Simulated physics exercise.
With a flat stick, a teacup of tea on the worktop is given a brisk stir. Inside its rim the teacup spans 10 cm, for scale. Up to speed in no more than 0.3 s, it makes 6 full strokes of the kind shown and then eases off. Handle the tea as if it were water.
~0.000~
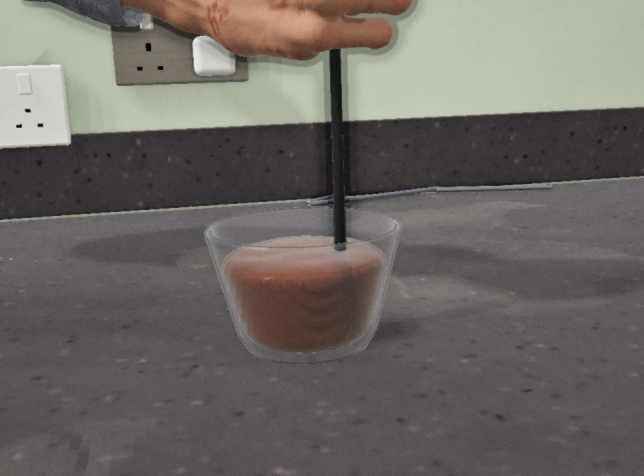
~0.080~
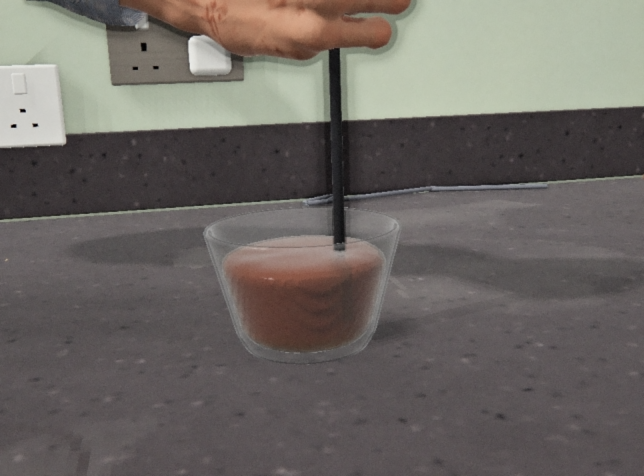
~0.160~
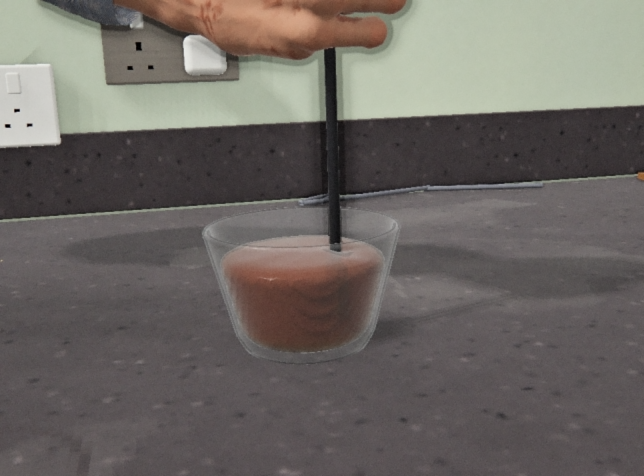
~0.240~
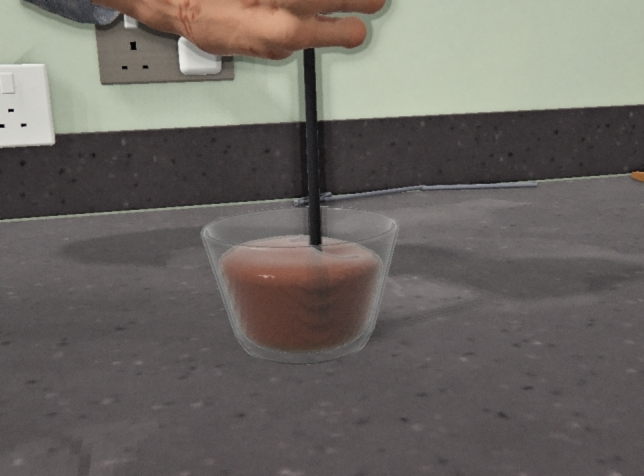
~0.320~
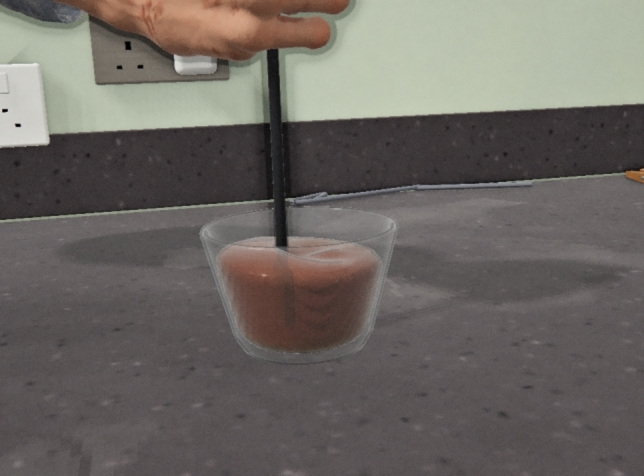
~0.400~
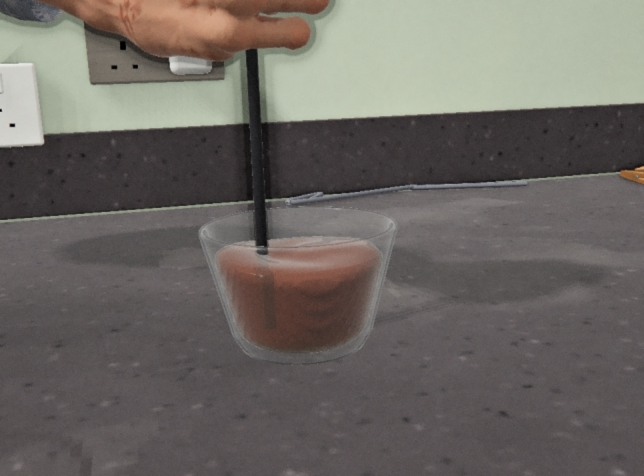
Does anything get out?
No.
By 1.16 s 0 ml is over the rim.
By 1.93 s 0 ml is over the rim.
By 2.69 s 0 ml is over the rim.
By 3.46 s 0 ml is over the rim.
At rest 0 ml is over the rim.
